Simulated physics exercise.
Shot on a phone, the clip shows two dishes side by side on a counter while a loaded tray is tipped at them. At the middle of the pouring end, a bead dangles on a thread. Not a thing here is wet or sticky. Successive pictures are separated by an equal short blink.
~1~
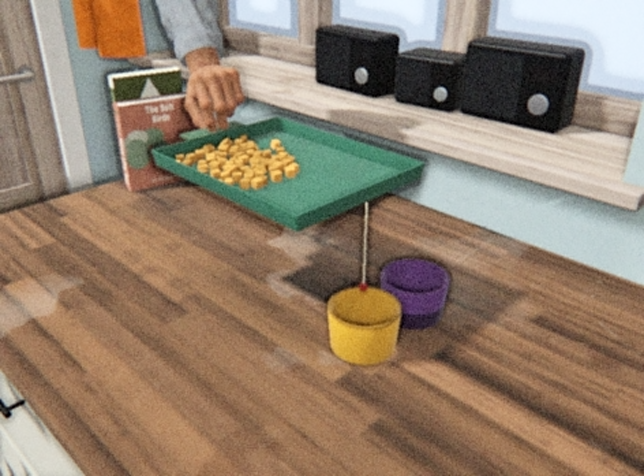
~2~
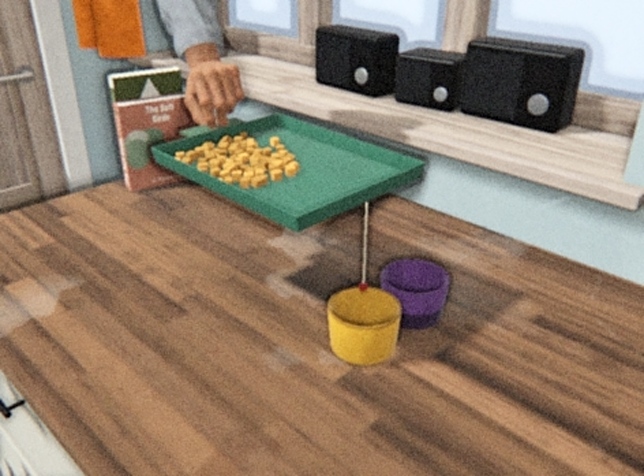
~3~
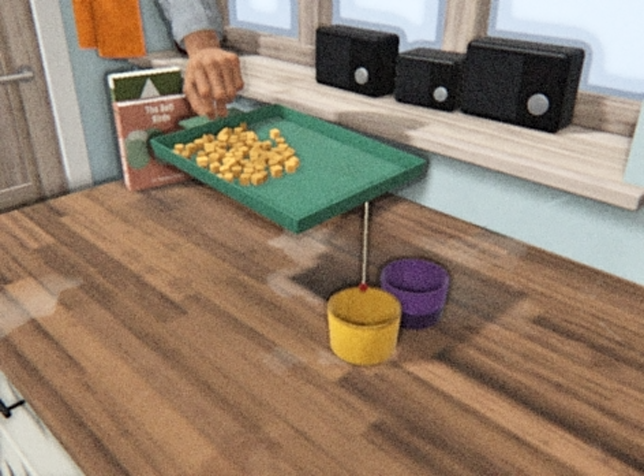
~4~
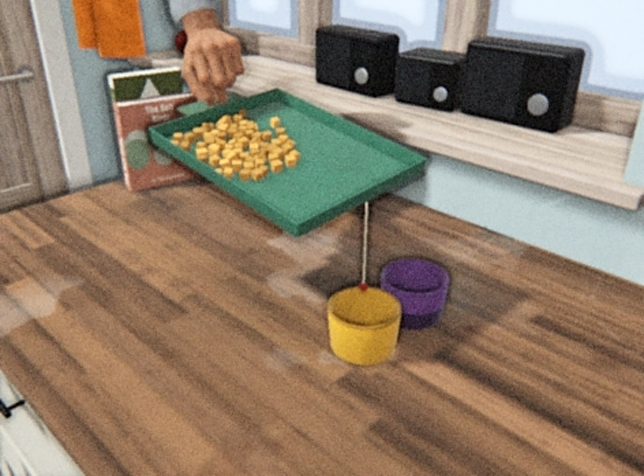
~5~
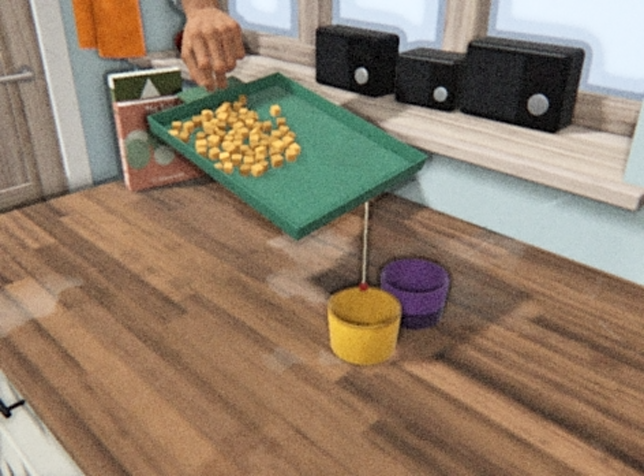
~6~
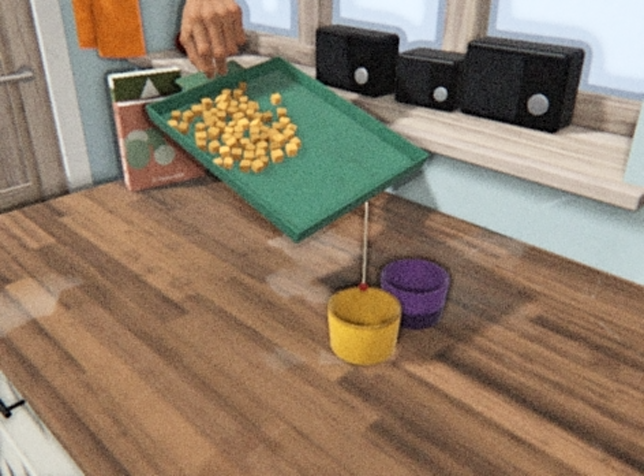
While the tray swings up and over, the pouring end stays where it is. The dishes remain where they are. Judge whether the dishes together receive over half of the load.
They receive under half of it.
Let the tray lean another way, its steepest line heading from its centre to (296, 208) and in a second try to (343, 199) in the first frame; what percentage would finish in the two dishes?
10 and 10 per cent, in that order.
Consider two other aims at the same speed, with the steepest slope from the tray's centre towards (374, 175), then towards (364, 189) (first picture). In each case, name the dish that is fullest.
One gives the rightmost dish and two gives the rightmost dish.
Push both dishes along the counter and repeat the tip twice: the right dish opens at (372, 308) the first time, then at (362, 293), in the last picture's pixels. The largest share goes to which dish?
It comes out as the dish further left in the first try and the dish further left in the second.
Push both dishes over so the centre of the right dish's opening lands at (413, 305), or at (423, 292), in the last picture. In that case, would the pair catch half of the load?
The pair would catch the lesser share the first time and the lesser share the second time.
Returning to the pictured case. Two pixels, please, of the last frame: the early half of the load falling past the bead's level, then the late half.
The leading part at (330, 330), the rest of it at (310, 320).
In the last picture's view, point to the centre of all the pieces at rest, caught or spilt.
Resting centre, last picture - approx. (316, 393).
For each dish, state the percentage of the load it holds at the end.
Share at the end - left dish ~ 10 %, right dish ~ 0 %.
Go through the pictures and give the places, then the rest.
The first picture shows corners of the pouring end (297, 214) and (421, 163), level; middle of the load (239, 165), croutons; left dish (391, 338); right dish (440, 304); bead on its thread (363, 287).
The second picture shows corners of the pouring end (297, 215) and (421, 162), level; middle of the load (239, 163).
The third picture shows corners of the pouring end (297, 218) and (422, 161), tipped barely, lowest at the left corner; middle of the load (239, 157).
The fourth picture shows corners of the pouring end (298, 222) and (423, 158), tipped a little, lowest at the left corner; middle of the load (239, 149).
The fifth picture shows corners of the pouring end (298, 226) and (424, 156), tipped a little, lowest at the left corner; middle of the load (239, 140).
The sixth picture shows corners of the pouring end (298, 230) and (425, 154), tipped clearly, lowest at the left corner; middle of the load (233, 126); left dish (391, 338); right dish (440, 304).
Just after the last frame, tray tipped steeply; almost all on the tray; just a few in the air.
A moment on, tray tipped right over; the larger part on the tray; just a few in the left dish; about a tenth outside both; just a few in the air.
Further on, tray tipped past a quarter turn; about a tenth in the left dish; almost all outside both.
When it is over, tray tipped past a quarter turn; about a tenth in the left dish; not one in the right dish; almost all outside both.
